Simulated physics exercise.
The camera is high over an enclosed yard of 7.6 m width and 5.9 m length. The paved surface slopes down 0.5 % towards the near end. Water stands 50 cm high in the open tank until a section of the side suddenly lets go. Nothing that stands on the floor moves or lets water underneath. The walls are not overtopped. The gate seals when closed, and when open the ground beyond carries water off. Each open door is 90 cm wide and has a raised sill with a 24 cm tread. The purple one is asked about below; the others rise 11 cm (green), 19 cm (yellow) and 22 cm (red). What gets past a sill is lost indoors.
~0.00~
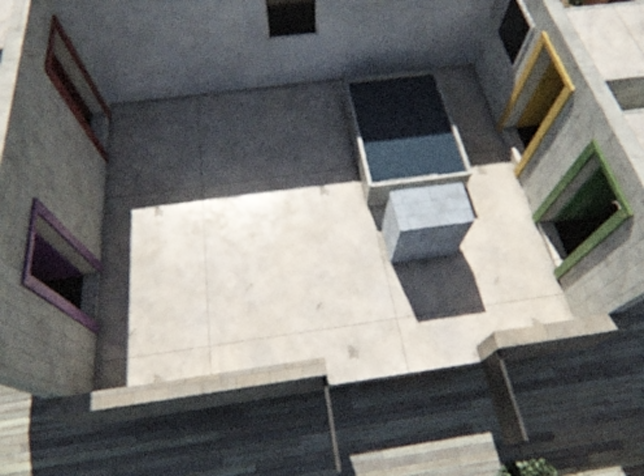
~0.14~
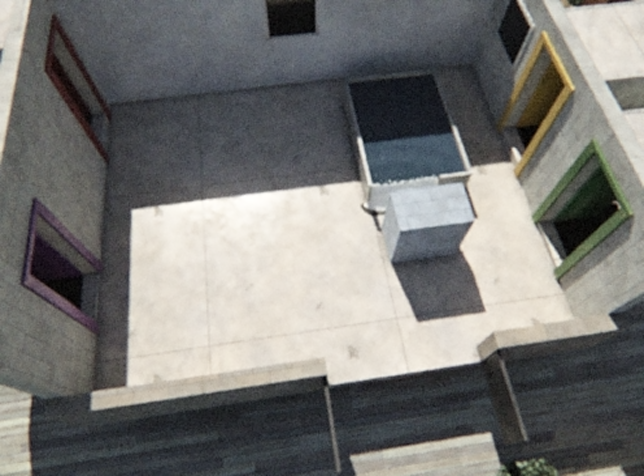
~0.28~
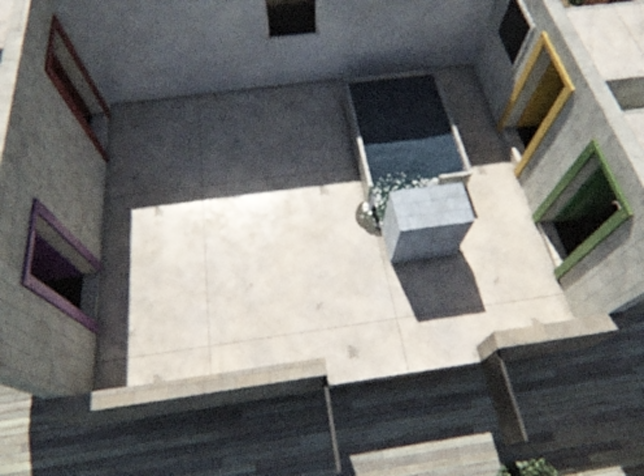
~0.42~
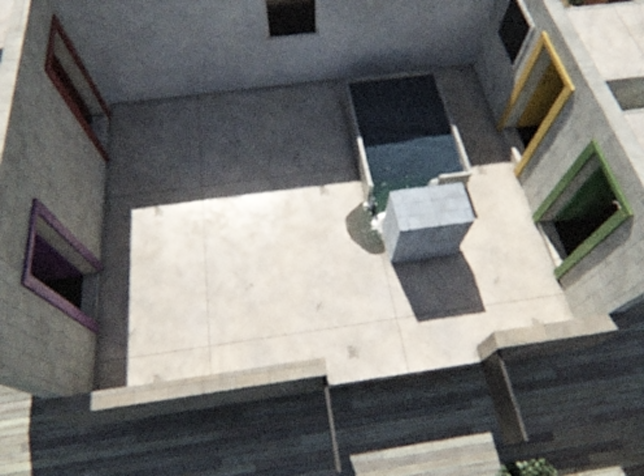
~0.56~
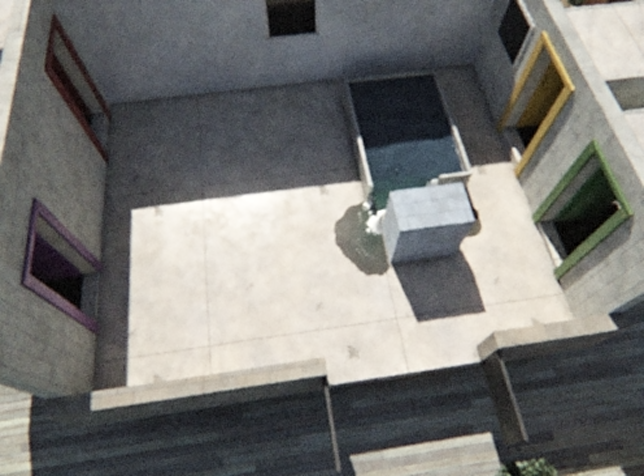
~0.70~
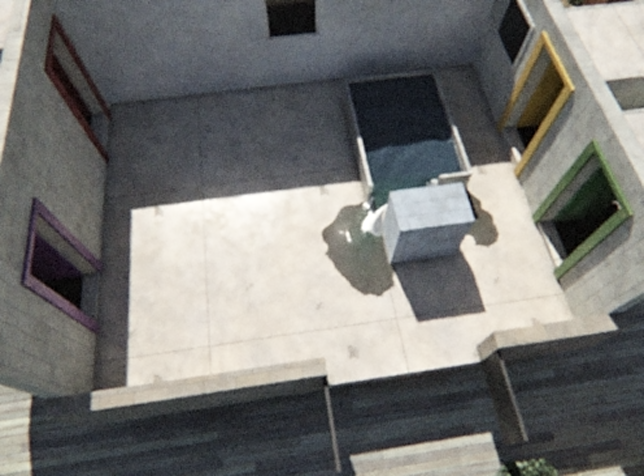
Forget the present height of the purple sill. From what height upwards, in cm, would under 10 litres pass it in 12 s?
At least 6 cm or so.
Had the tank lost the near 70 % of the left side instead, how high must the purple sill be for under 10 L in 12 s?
About 13.0 cm.
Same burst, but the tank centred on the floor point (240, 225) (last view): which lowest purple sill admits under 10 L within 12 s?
Some 8.5 cm.
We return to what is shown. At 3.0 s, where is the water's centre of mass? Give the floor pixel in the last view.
Around (391, 188).
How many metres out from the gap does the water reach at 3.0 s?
Roughly 5.8 m.
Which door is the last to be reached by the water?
The red one.
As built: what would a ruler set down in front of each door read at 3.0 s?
In cm: Purple 2, green 13, yellow 8, red 0.
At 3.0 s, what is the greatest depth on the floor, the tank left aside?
Roughly 28 cm.
After 1.4 s water covers 20 % of the floor, deepest (42 cm) near (397, 205); it has not reached the purple door.
After 3.0 s water covers 55 % of the floor, deepest (28 cm) near (401, 222); 2 cm at the purple door, 0 litres in over its 7 cm sill.
After 12.0 s water covers 95 % of the floor, deepest (10 cm) near (409, 212); 5 cm at the purple door, 4 litres in over its 7 cm sill.
At the purple door as built, the water arrived by 3.0 s and peaked near 9 cm at 5.2 s.
Run again over the same 12 s with other heights there, 22 litres in over 5 cm, 4 litres over 7 cm. The limit of 10 litres is kept from about 6 cm up.
